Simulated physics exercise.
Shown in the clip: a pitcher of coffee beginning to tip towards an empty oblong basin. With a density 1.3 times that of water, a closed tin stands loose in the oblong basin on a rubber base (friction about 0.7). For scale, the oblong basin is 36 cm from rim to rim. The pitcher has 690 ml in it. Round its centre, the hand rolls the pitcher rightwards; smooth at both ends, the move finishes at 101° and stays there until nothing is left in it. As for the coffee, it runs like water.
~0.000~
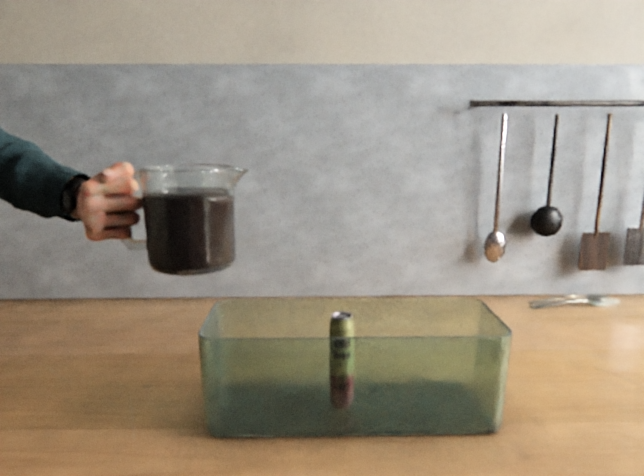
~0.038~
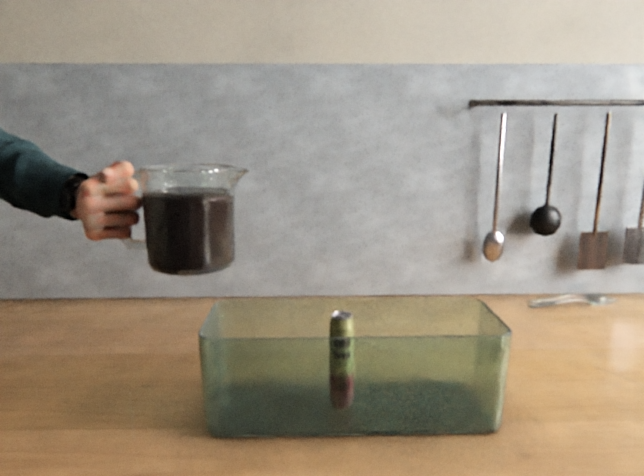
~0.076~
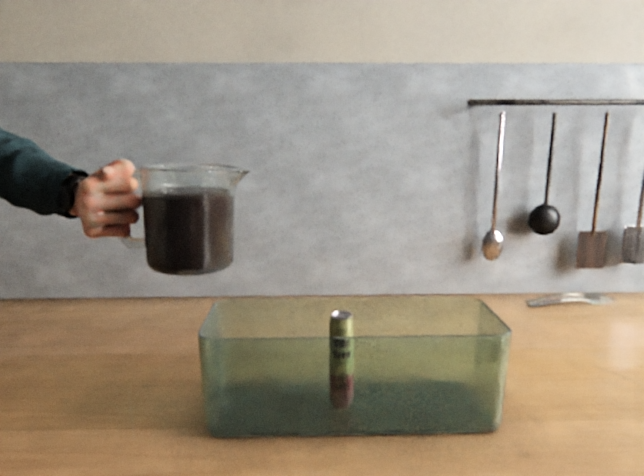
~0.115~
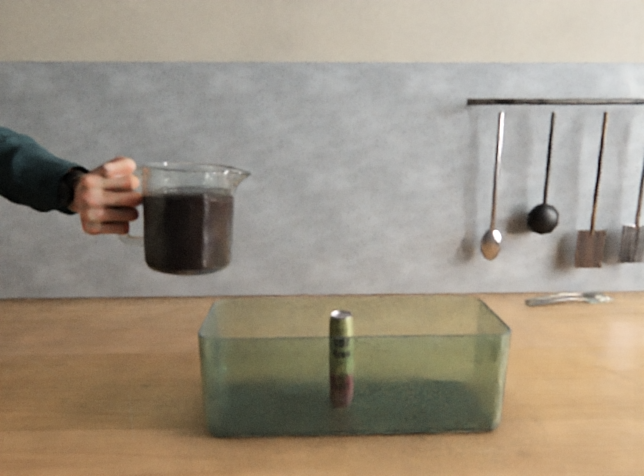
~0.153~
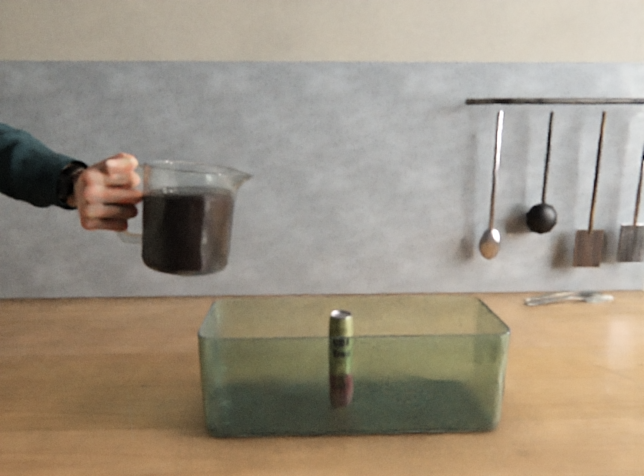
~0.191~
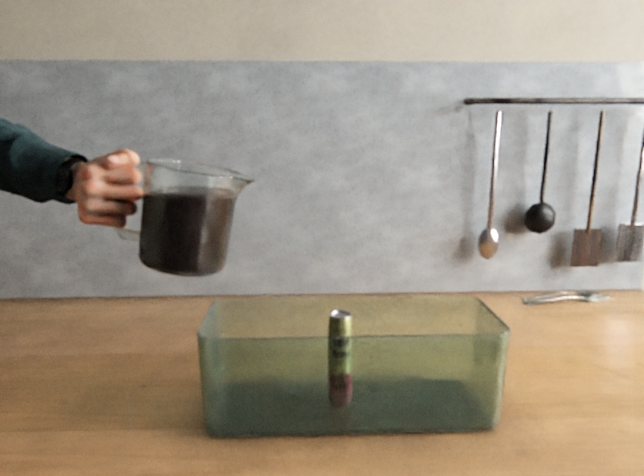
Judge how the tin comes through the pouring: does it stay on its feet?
Yes.
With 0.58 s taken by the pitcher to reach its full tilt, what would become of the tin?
Outcome - the tin stays erect.
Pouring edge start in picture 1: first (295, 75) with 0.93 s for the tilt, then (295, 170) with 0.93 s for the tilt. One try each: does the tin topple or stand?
In the first try it remains standing; in the second it comes down.
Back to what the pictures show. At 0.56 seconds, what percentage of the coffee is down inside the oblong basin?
Estimate - around 1 in a hundred parts.
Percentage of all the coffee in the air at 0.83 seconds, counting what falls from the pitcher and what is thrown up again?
Near 20 percent.
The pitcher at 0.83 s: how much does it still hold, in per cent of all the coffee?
What remains is about 32 percent of it all.
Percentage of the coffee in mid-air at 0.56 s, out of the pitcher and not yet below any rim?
Around 12 in a hundred.
Then, 0.56 s in, the tilt is 67° and 86 per cent is still to pour; the tin stands where it began.
Then, 0.83 s in, the tilt is 98° and 33 per cent is still to pour; the tin stands where it began.
Then, 1.12 s in, the tilt is 101° and 5 per cent is still to pour; the tin stands where it began.
Then, 1.43 s in, the tilt is 101° and 1 per cent is still to pour; the tin stands where it began.
Finally, the tin stands where it began.
